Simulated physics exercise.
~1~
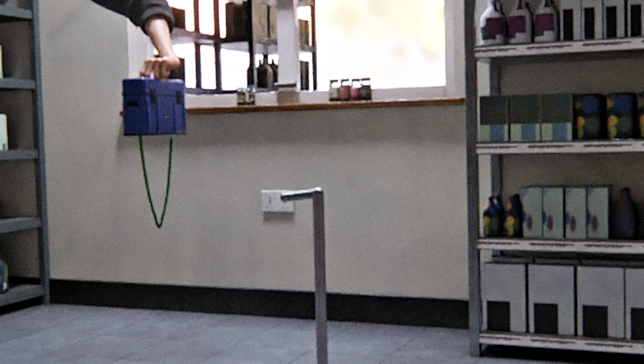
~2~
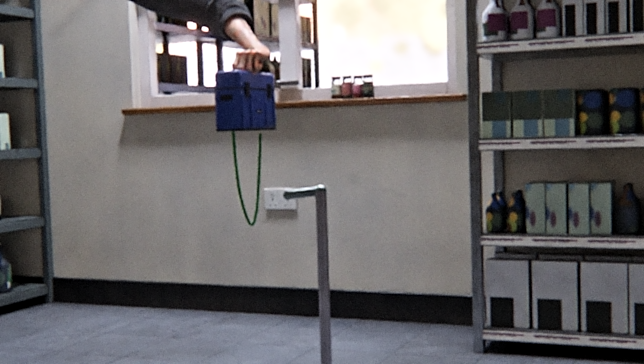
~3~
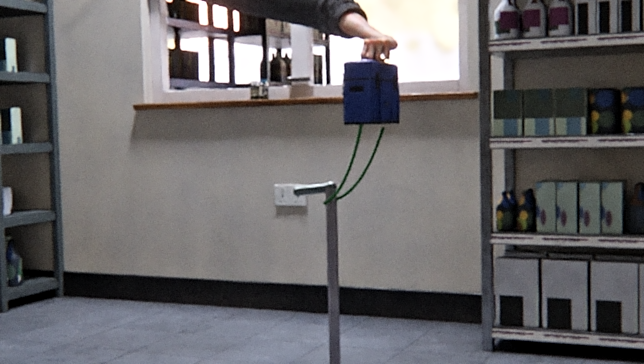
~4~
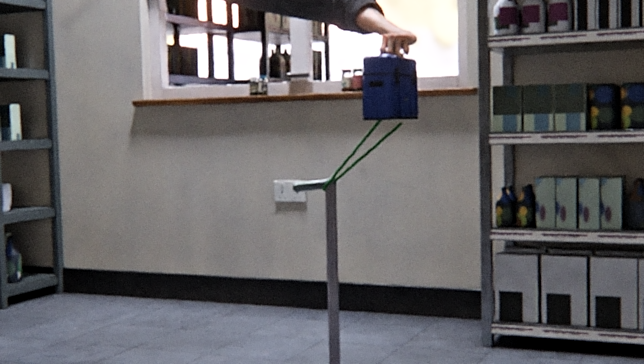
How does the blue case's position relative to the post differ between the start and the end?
At the start the blue case hangs to the left of the post. By the end it is to the right of the post, with its green loop pulled tight against the post.
